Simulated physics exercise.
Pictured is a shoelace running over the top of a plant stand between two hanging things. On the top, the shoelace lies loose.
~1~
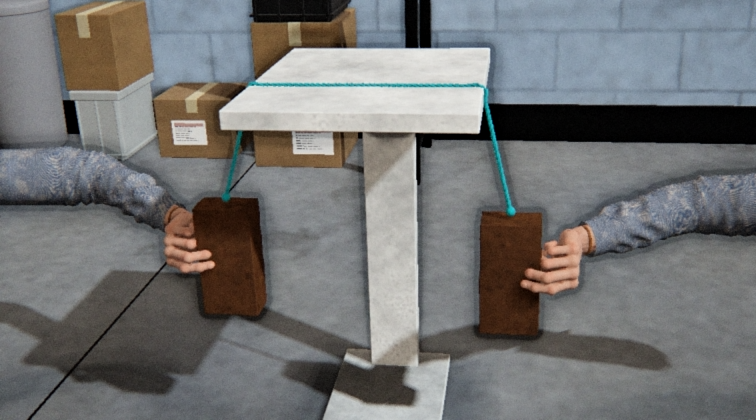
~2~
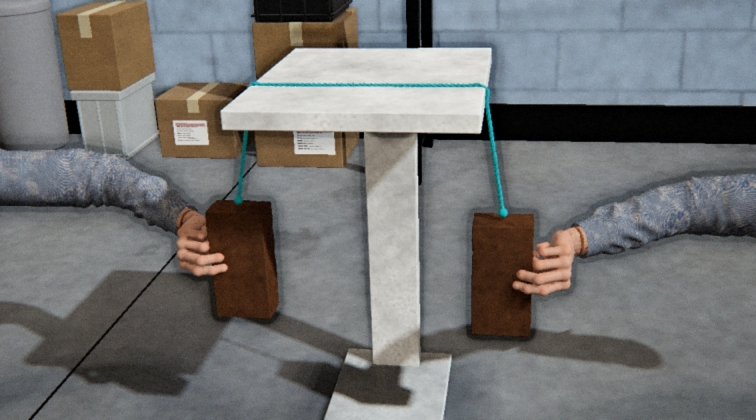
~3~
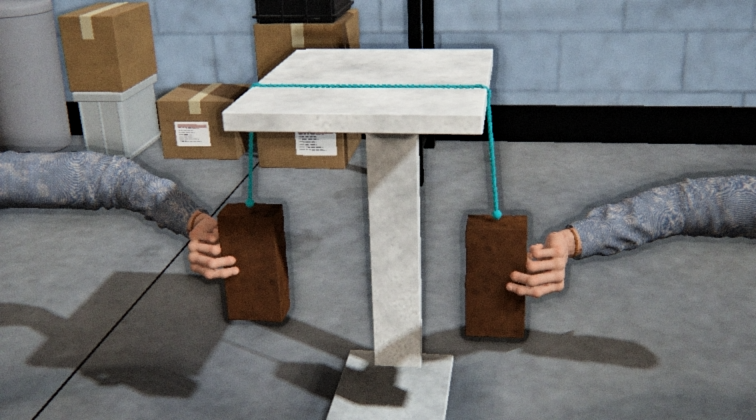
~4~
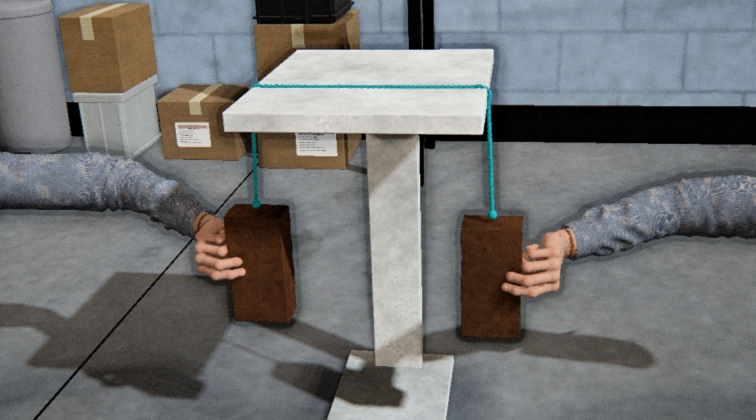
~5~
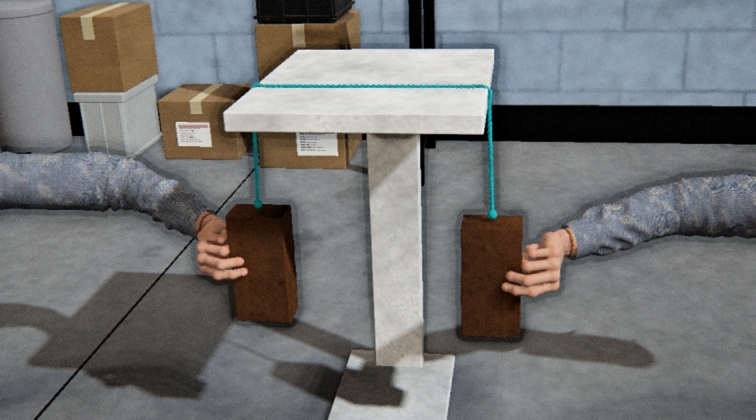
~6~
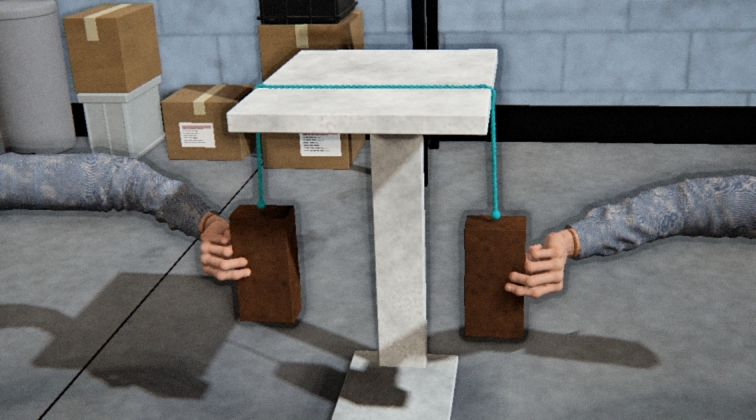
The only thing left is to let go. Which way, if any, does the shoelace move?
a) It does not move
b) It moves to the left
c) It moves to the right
The answer is a.
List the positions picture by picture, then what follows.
In the first frame, left brick (231, 257); right brick (510, 274); shoelace over the top (367, 85).
In the second frame, left brick (244, 259); right brick (502, 275).
In the third frame, left brick (255, 262); right brick (496, 276).
In the fourth frame, left brick (261, 264); right brick (492, 277).
In the fifth frame, left brick (263, 263); right brick (491, 276).
In the sixth frame, left brick (267, 264); right brick (495, 277); shoelace over the top (374, 87).
Then, 0.76 s later than the last view, left brick where it was near (274, 264); right brick where it was near (487, 277).
Then, 1.40 s later than the last view, left brick where it was near (270, 264); right brick where it was near (492, 277).
Finally, left brick where it was near (275, 264); right brick where it was near (486, 277). The shoelace hangs still.
